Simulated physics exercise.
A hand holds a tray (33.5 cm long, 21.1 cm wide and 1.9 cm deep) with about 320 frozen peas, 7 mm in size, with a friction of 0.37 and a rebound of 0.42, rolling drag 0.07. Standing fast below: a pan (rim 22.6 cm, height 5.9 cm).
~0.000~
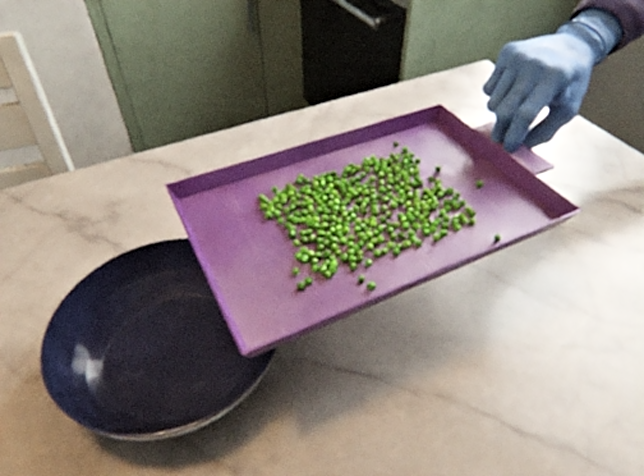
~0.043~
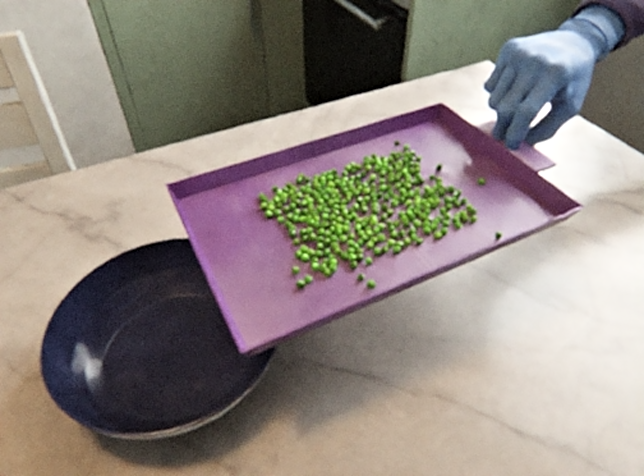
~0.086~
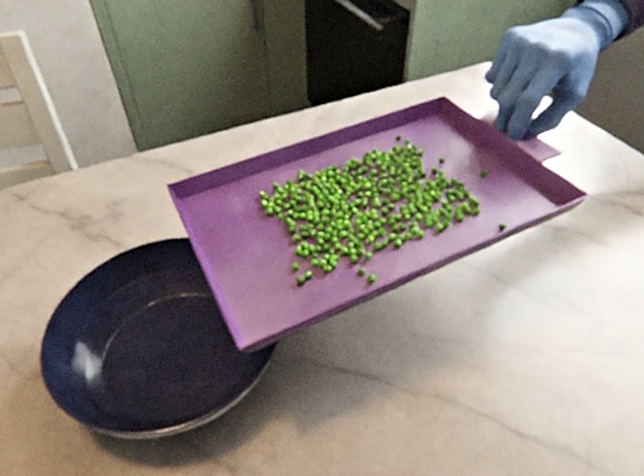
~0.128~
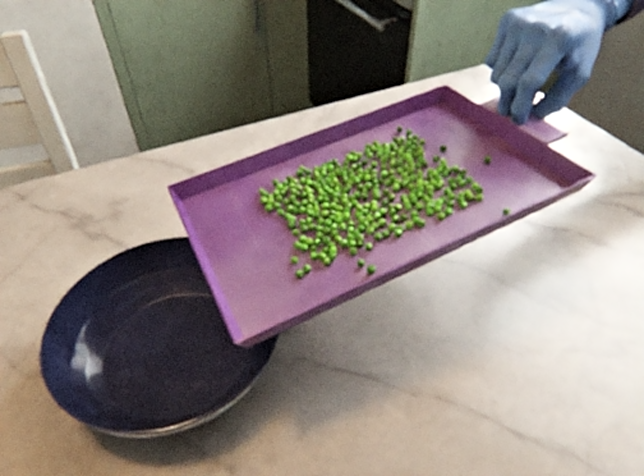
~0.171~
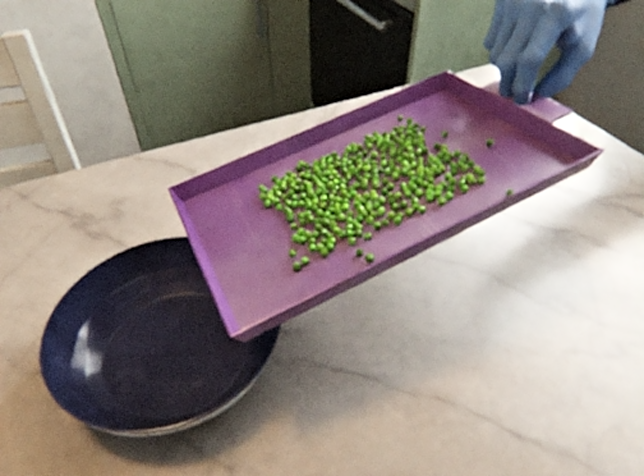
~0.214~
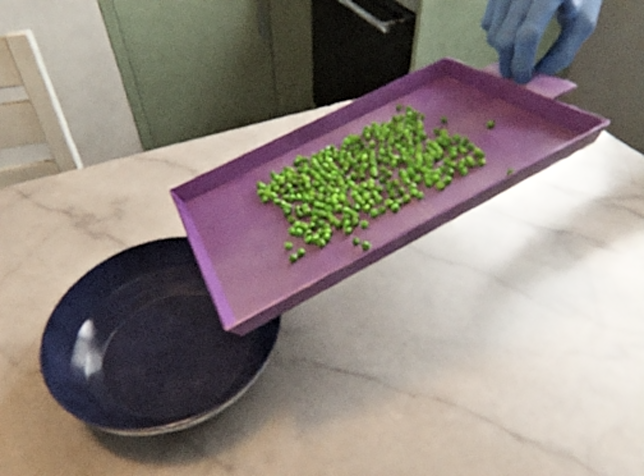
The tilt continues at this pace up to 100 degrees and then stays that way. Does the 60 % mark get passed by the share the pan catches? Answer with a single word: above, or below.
Below.
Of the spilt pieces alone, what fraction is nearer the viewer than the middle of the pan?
Share of spill: Approx. 0 %.
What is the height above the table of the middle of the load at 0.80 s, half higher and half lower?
Median: Approx. 4 centimetres.
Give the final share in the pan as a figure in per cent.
I'd reckon about 50 in every hundred.
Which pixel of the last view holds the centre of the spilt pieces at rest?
(122, 249).
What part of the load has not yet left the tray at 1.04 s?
Around 5 per cent of the load remains with the tray.
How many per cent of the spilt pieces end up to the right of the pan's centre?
Close to 30 in a hundred.
After 0.53 s, tilt 47 degrees; tray 100 %; middle of all pieces on or above the table near (240, 162).
After 0.80 s, tilt 74 degrees; pan 30 %, tray 25 %, outside 30 %, in the air 15 %; middle of all pieces on or above the table near (164, 247).
Then, at 1.04 s, tilt 97 degrees; pan 45 %, tray 5 %, outside 50 %; middle of all pieces on or above the table near (144, 292).
After 1.28 s, tilt 100 degrees; pan 50 %, outside 50 %; middle of all pieces on or above the table near (131, 308).
At rest (2.2 s), pan 50 %, outside 50 %.
